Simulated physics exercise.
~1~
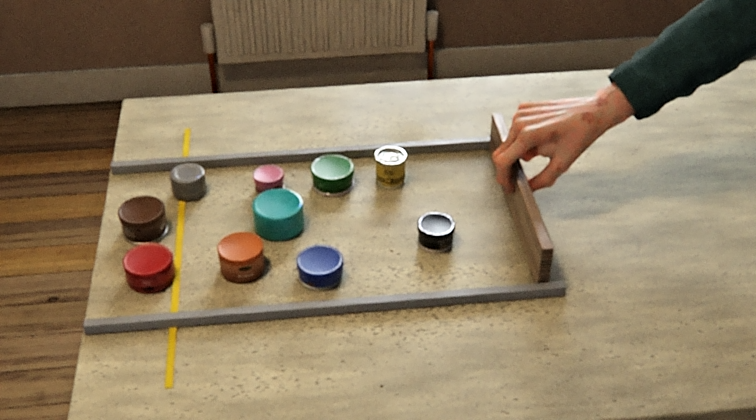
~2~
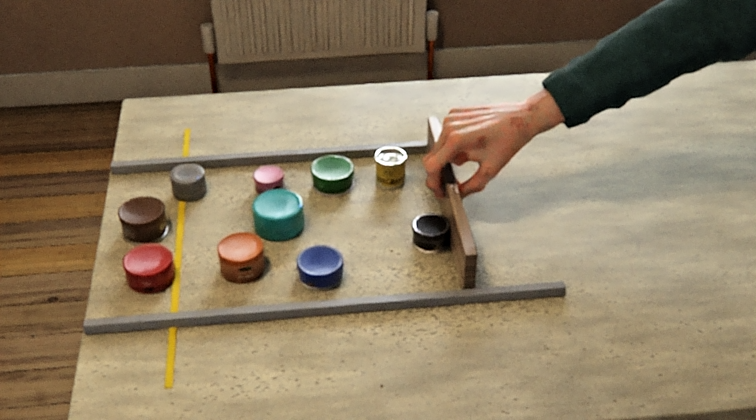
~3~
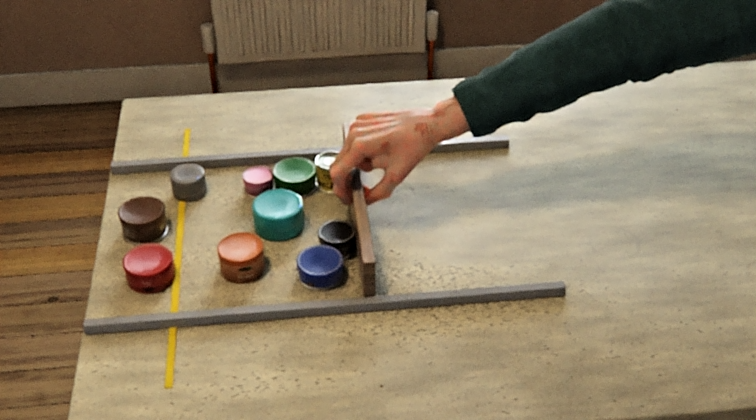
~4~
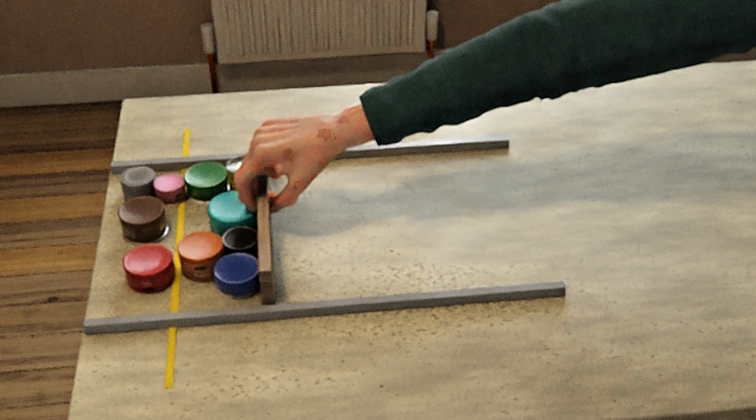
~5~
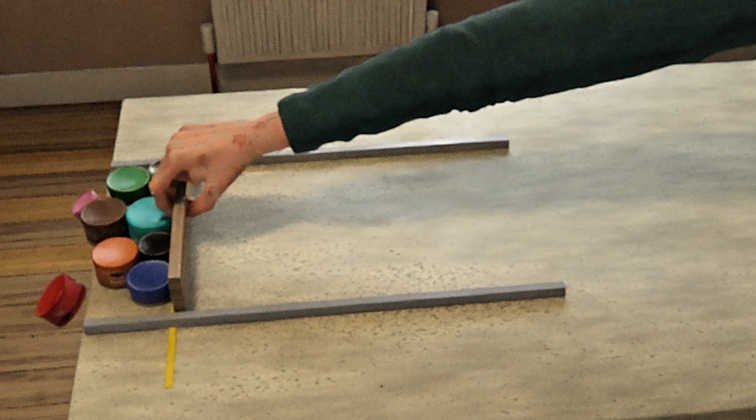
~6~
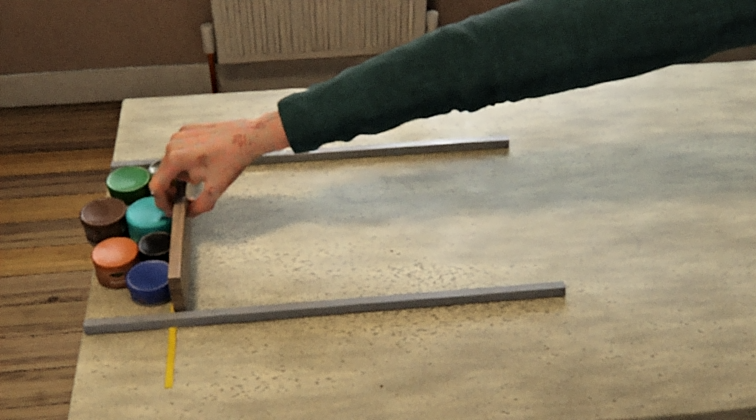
The video shows a hand pushing an upright wooden board leftward along a table channel, gathering colourful small pots toward the table's end. The pink pot, grey lid and red tub go off the edge, while the remaining pots sit bunched against the stopped board.
